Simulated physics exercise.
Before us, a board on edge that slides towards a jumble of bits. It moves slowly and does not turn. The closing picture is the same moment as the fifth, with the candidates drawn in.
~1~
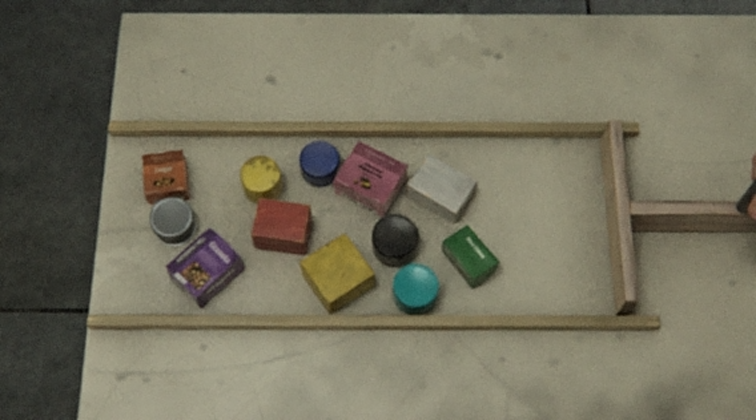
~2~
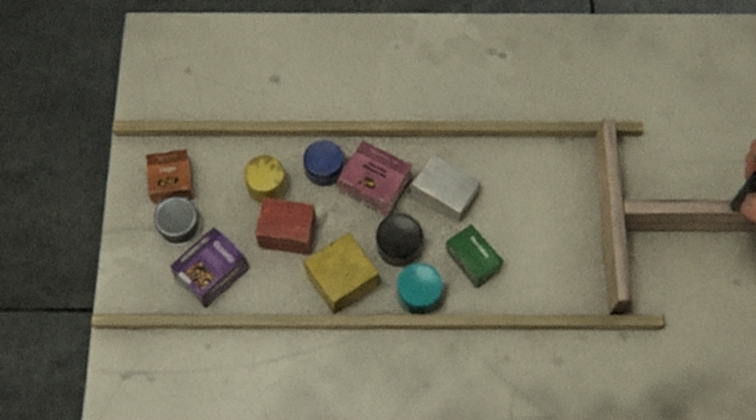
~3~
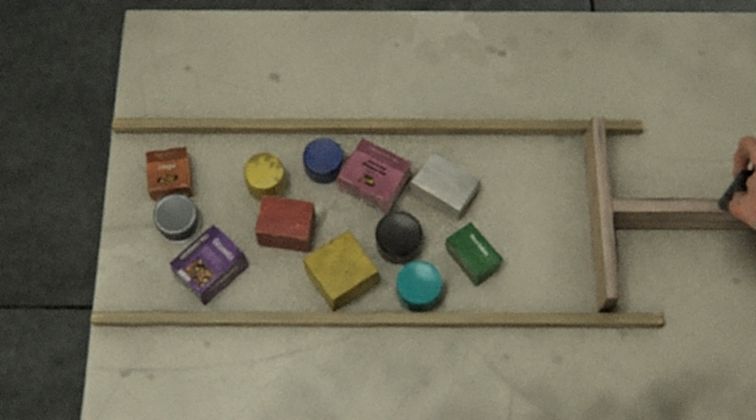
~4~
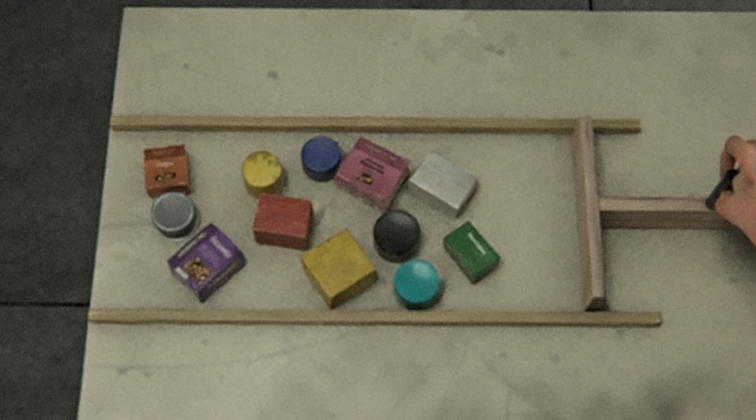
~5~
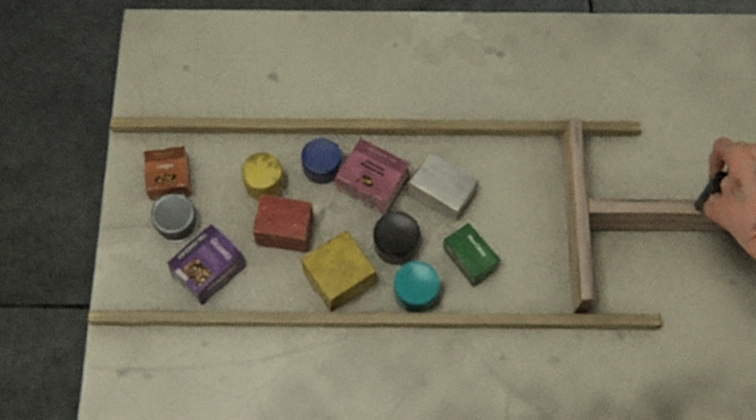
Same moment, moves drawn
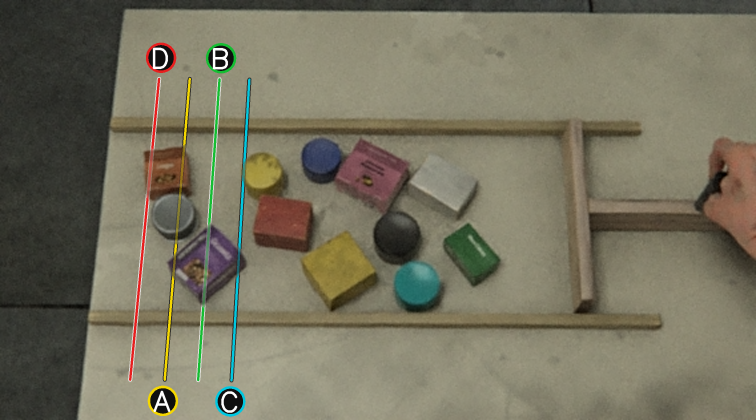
We see a hand on the right slowly pushing a wooden board by its handle leftward between two parallel strips, towards a jumble of colourful blocks, packets and round containers, which stay still with a gap remaining between them.
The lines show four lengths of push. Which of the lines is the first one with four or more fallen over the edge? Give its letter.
At B, and not before.
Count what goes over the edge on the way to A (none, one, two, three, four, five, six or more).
Six or more.
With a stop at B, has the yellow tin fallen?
Yes.
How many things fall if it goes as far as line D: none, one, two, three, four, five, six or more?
In all, six or more.
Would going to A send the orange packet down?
Yes.
On the marked copy, A at (178, 221); B at (209, 221); C at (241, 221); D at (145, 220).
Following B. Soon after the start, board (448, 204); turquoise tub (401, 291); blue tub (305, 158).
Later, board (315, 203); orange packet (130, 166); grey tin (155, 215).
In the end, board (210, 202); yellow tin over the edge; orange packet over the edge; five fallen.
As for the rest, A drops seven, but is farther than needed; C drops only three; D drops nine, but is farther than needed.
